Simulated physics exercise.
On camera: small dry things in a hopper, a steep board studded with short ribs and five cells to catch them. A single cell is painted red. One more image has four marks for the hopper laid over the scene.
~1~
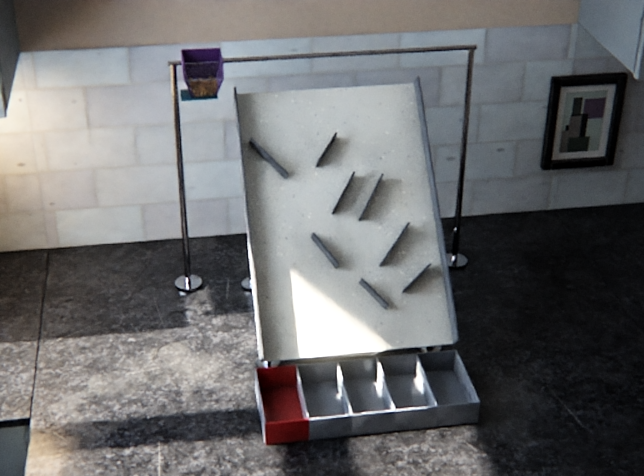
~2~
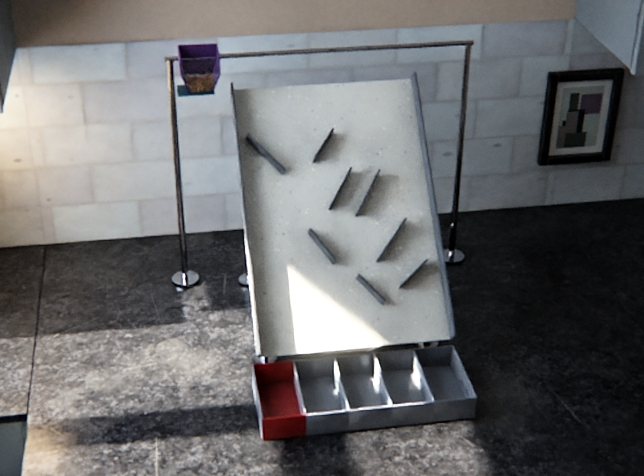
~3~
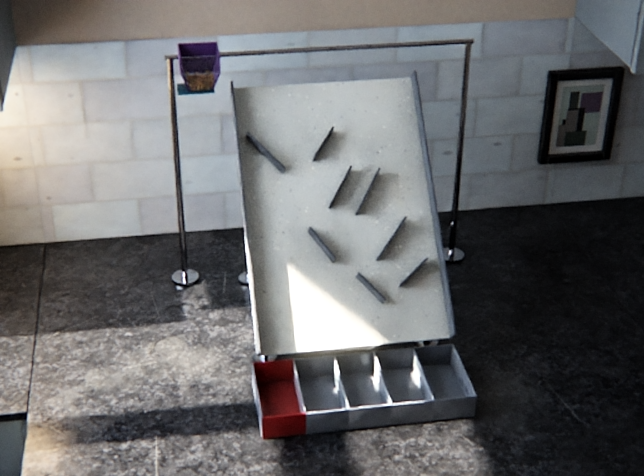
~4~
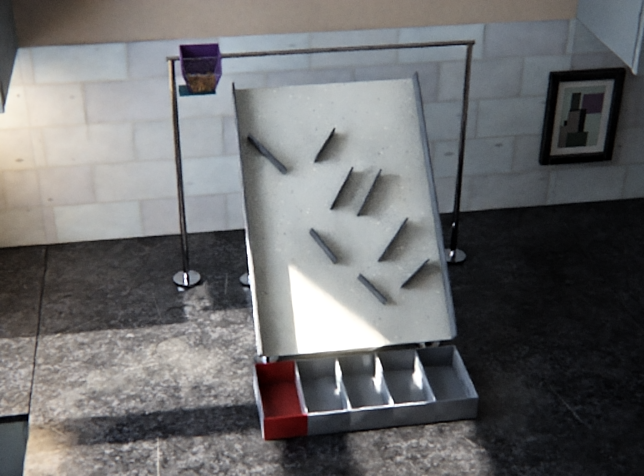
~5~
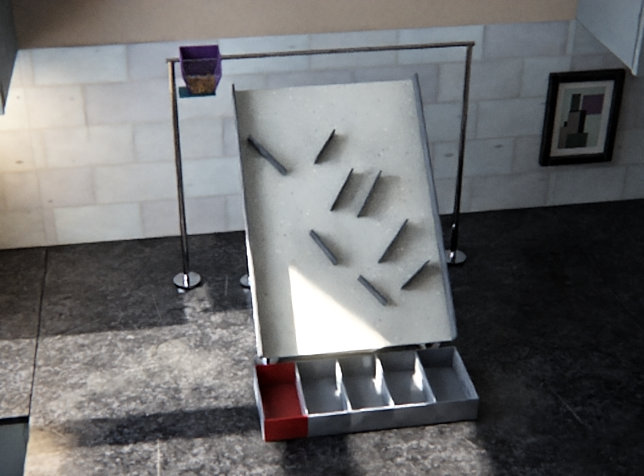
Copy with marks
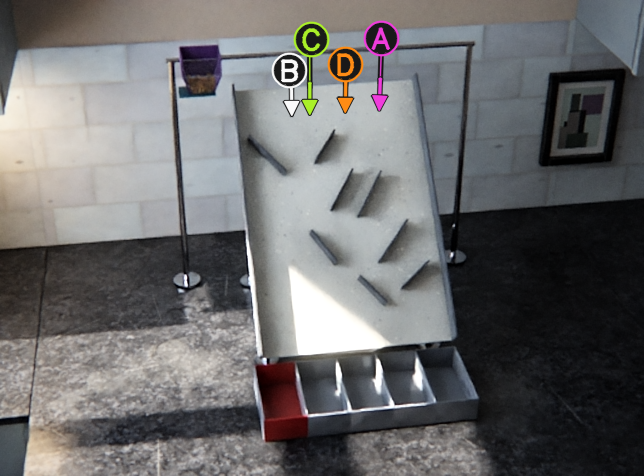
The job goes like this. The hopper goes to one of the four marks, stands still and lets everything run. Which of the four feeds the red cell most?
C works best here.
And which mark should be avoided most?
It is A.
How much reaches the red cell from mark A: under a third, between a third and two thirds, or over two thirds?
Under a third.
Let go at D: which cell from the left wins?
It is the third one.
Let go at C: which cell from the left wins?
It is the first one.
On the marked copy, mark A meets the board at (379, 104); mark B meets the board at (291, 110); mark C meets the board at (309, 109); mark D meets the board at (345, 107).
If A is chosen, not one piece in the red cell, almost all in other cells, just a few outside the box.
If B is chosen, roughly a quarter in the red cell, roughly two thirds in other cells, about a tenth outside the box.
If C is chosen, roughly half in the red cell, roughly a third in other cells, roughly a quarter outside the box.
If D is chosen, about a tenth in the red cell, the larger part in other cells, just a few outside the box.
